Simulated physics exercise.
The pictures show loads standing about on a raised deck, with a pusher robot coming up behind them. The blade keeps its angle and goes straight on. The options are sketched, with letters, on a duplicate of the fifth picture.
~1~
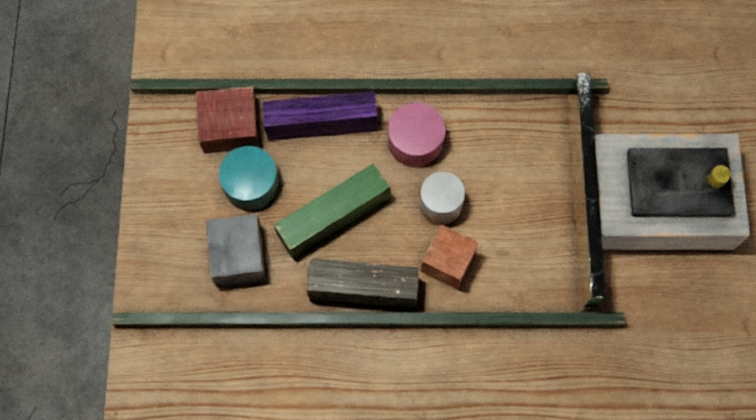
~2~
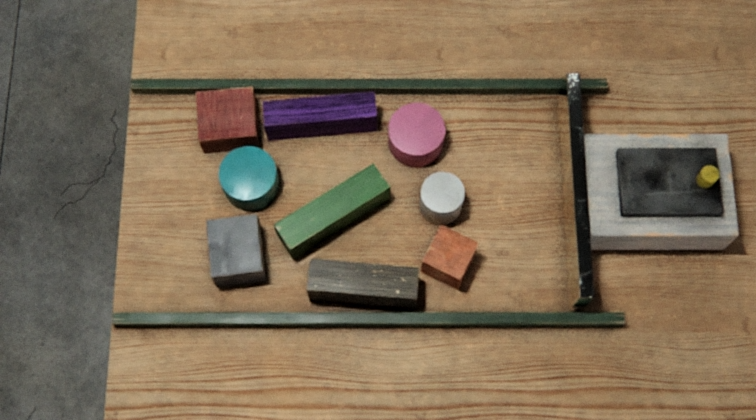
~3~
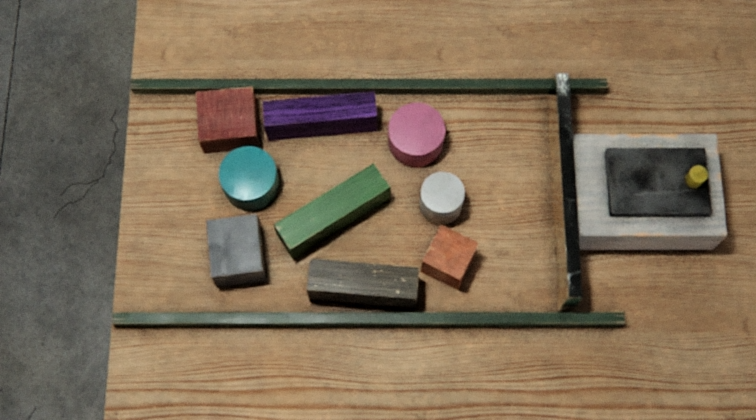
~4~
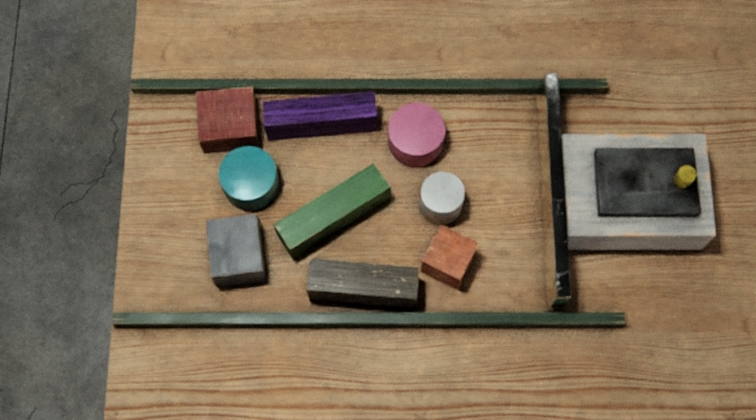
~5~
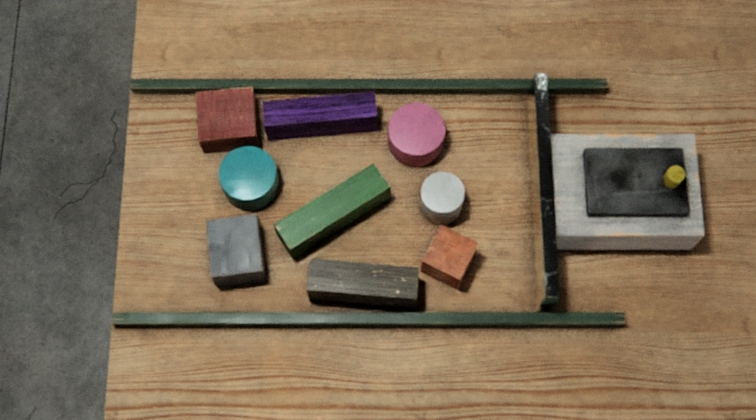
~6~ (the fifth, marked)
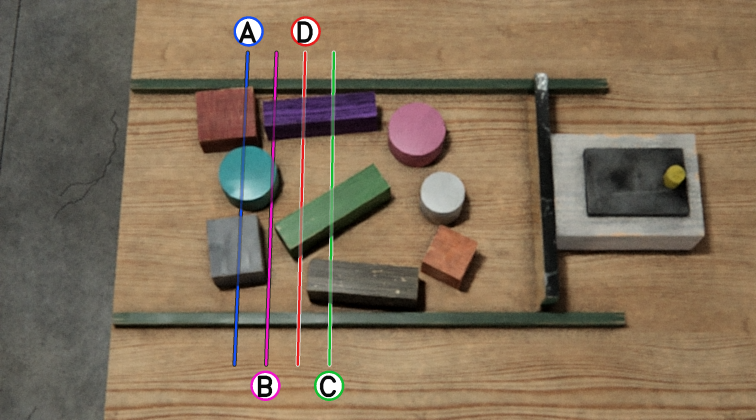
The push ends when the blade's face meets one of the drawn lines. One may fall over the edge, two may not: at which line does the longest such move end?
A is the last line within the limit.
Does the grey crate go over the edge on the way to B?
No.
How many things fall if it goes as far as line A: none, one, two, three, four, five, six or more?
By then, one.
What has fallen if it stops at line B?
The red crate goes over.
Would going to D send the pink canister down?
By then, no.
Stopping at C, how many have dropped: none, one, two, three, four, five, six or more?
By then, none.
On the copy, A at (241, 201); B at (272, 201); C at (332, 201); D at (302, 201).
On A. First, robot (518, 181); black bar (360, 289); pink canister (398, 136).
Then, robot (407, 181); red crate (141, 115); turquoise canister (219, 180).
Finally, robot (322, 181); red crate over the edge; turquoise canister (138, 181); one fallen.
By contrast, B is within the limit but short; C is within the limit but short; D is within the limit but short.
